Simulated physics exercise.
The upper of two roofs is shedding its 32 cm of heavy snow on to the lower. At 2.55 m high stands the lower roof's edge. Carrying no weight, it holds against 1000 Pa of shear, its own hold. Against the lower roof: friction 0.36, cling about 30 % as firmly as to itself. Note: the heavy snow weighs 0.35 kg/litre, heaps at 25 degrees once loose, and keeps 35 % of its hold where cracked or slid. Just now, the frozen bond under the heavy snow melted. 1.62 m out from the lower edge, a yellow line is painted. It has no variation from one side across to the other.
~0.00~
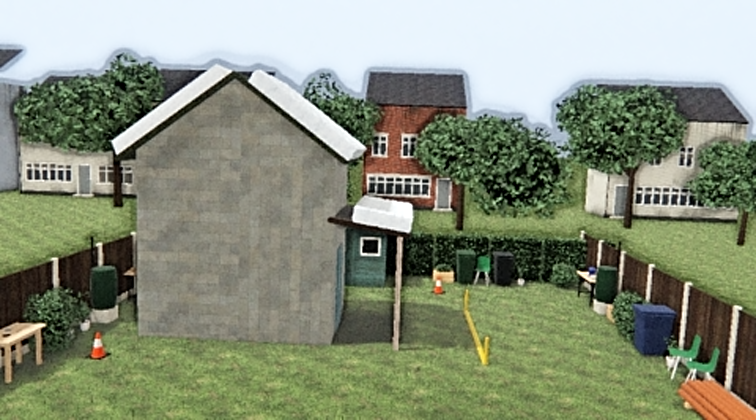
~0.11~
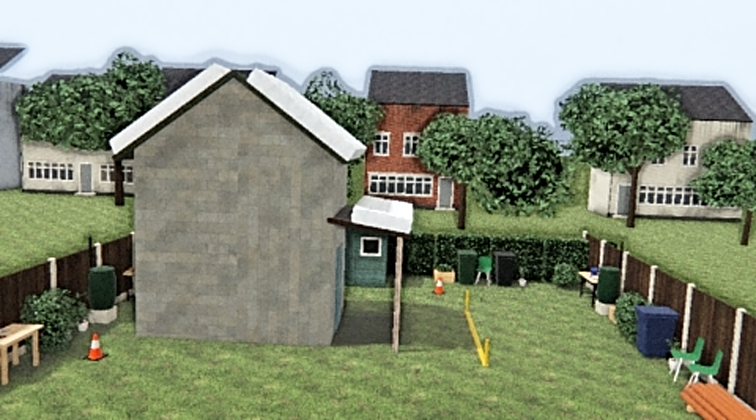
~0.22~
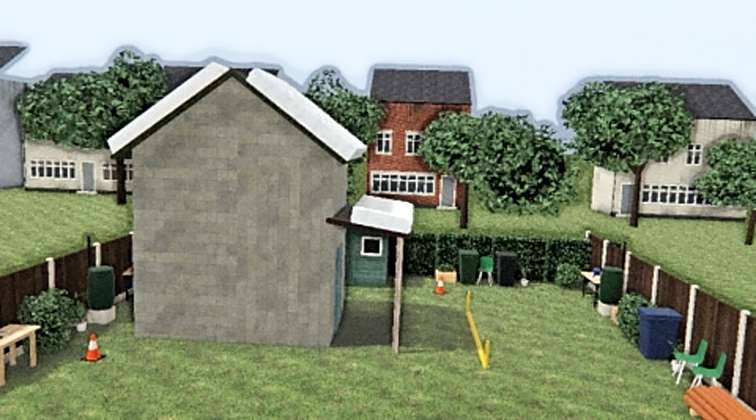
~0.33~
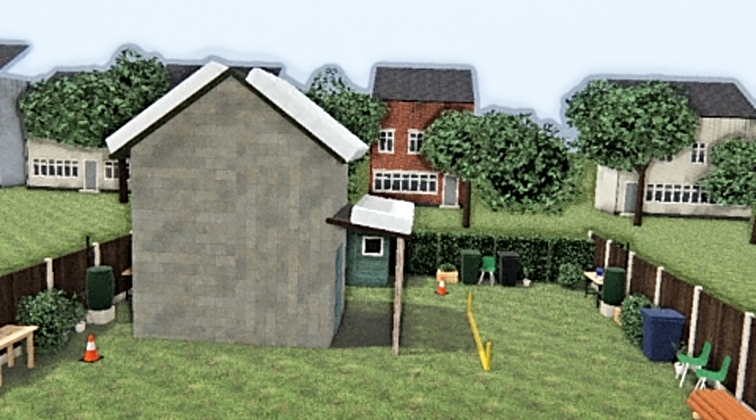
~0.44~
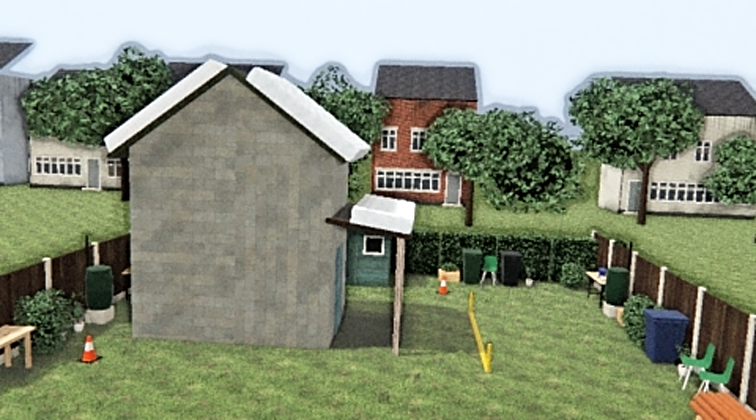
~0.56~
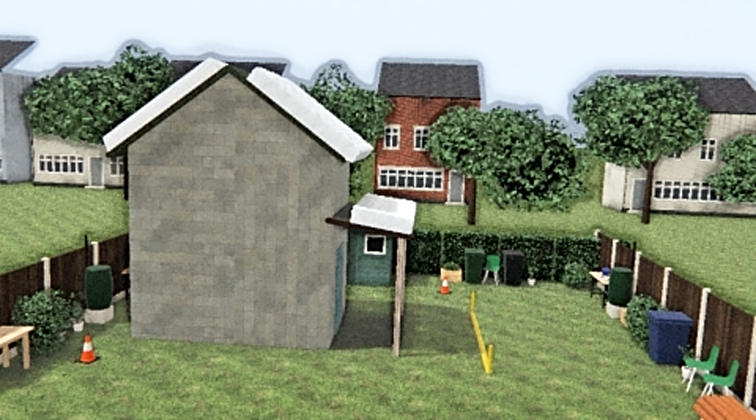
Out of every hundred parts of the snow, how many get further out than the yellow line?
Around 6 in every hundred.
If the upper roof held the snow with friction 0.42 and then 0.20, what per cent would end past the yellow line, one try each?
25 %, then 45 %.
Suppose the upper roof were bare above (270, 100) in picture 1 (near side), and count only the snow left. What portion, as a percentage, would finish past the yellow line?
Roughly 0 per cent.
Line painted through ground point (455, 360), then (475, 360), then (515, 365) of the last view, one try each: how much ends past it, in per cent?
I'd guess near 20 %, then near 12 %, and near 1 % on the last try.
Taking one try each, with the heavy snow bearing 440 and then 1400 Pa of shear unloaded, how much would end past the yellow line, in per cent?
The two runs give near 30 % and near 1 % respectively.
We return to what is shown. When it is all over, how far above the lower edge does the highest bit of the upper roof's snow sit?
It ends up some 0.9 m higher than the lower edge.
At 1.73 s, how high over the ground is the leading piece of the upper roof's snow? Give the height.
Close to 3.0 metres, I reckon.
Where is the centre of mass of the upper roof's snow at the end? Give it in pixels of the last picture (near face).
Look around (418, 285) on the near face.
After 1.09 s, none is below the lower edge and 0 % is past the line.
After 1.73 s, none is below the lower edge and 0 % is past the line.
After 2.36 s, none is below the lower edge and 0 % is past the line.
After 3.00 s, 24 % is below the lower edge and 0 % is past the line.
After 6.00 s, 44 % is below the lower edge and 6 % is past the line.
